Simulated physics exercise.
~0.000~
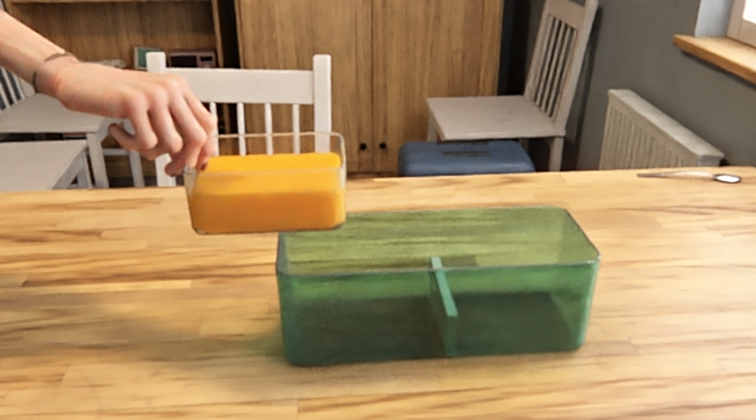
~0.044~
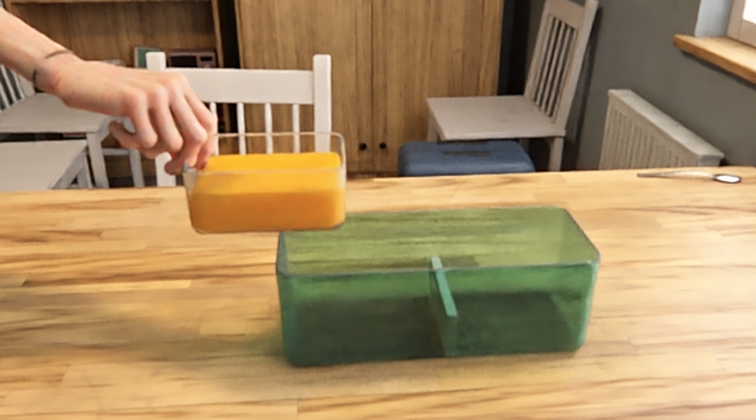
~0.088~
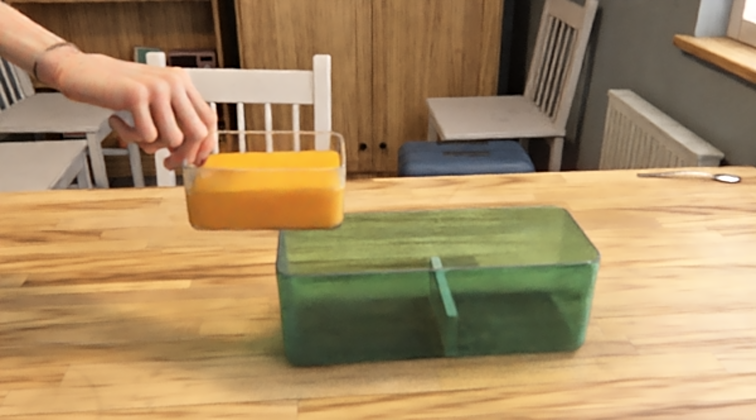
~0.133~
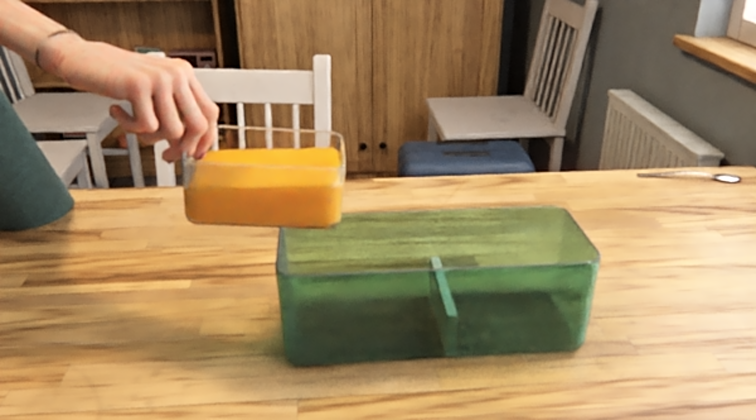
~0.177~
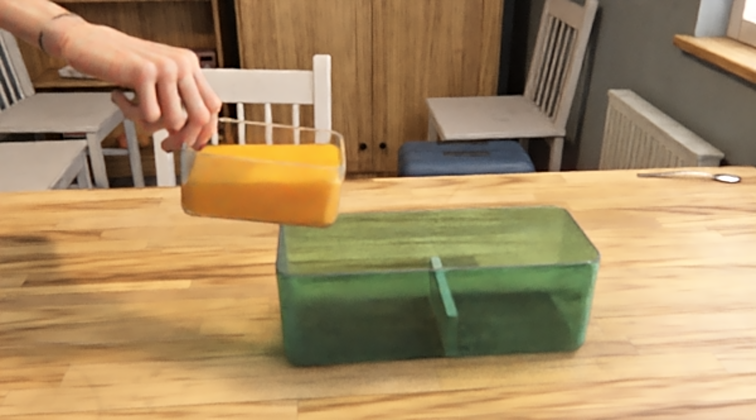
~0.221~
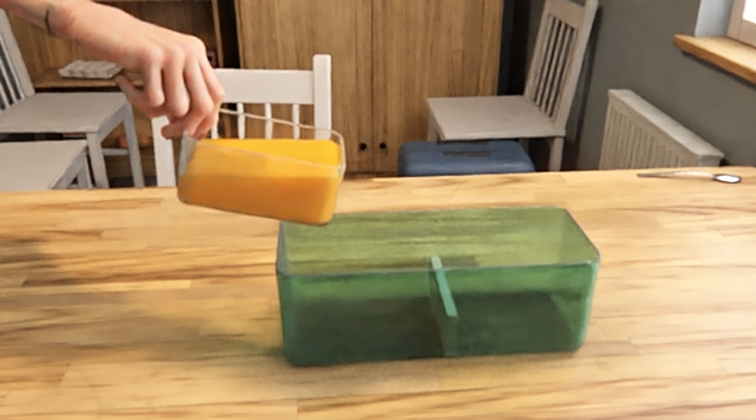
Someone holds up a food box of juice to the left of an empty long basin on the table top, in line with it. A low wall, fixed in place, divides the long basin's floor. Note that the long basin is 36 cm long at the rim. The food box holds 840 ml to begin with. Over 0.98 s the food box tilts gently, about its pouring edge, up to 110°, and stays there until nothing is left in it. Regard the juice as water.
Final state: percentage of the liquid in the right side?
Approximately 46 %.
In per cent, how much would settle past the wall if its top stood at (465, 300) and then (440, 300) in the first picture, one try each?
It comes to 25 per cent, and then 50 per cent.
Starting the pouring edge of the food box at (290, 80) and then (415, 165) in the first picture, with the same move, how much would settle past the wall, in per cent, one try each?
Try 1: 15 %; try 2: 85 %.
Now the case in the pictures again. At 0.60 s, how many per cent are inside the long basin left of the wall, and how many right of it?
Roughly 8 sits left and 0 sits right.
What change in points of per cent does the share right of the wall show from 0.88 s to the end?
It goes lower by about 5 %.
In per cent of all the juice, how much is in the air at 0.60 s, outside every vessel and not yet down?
Roughly 44 percent.
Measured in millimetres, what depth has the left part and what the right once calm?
I'd say close to 16 mm on the left, close to 18 mm on the right.
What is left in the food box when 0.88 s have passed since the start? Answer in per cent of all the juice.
Share remaining: Approx. 7 %.
After 0.60 s the tilt is 74° and 48 per cent is still to pour, 8 is left of the wall and 0 right of it.
After 0.88 s the tilt is 107° and 7 per cent is still to pour, 28 is left of the wall and 51 right of it.
After 1.16 s the tilt is 110° and 0 per cent is still to pour, 46 is left of the wall and 46 right of it.
After 1.48 s the tilt is 110° and 0 per cent is still to pour, 47 is left of the wall and 46 right of it.
In the end 47 per cent lies left of the wall, 46 right of it and 7 outside.
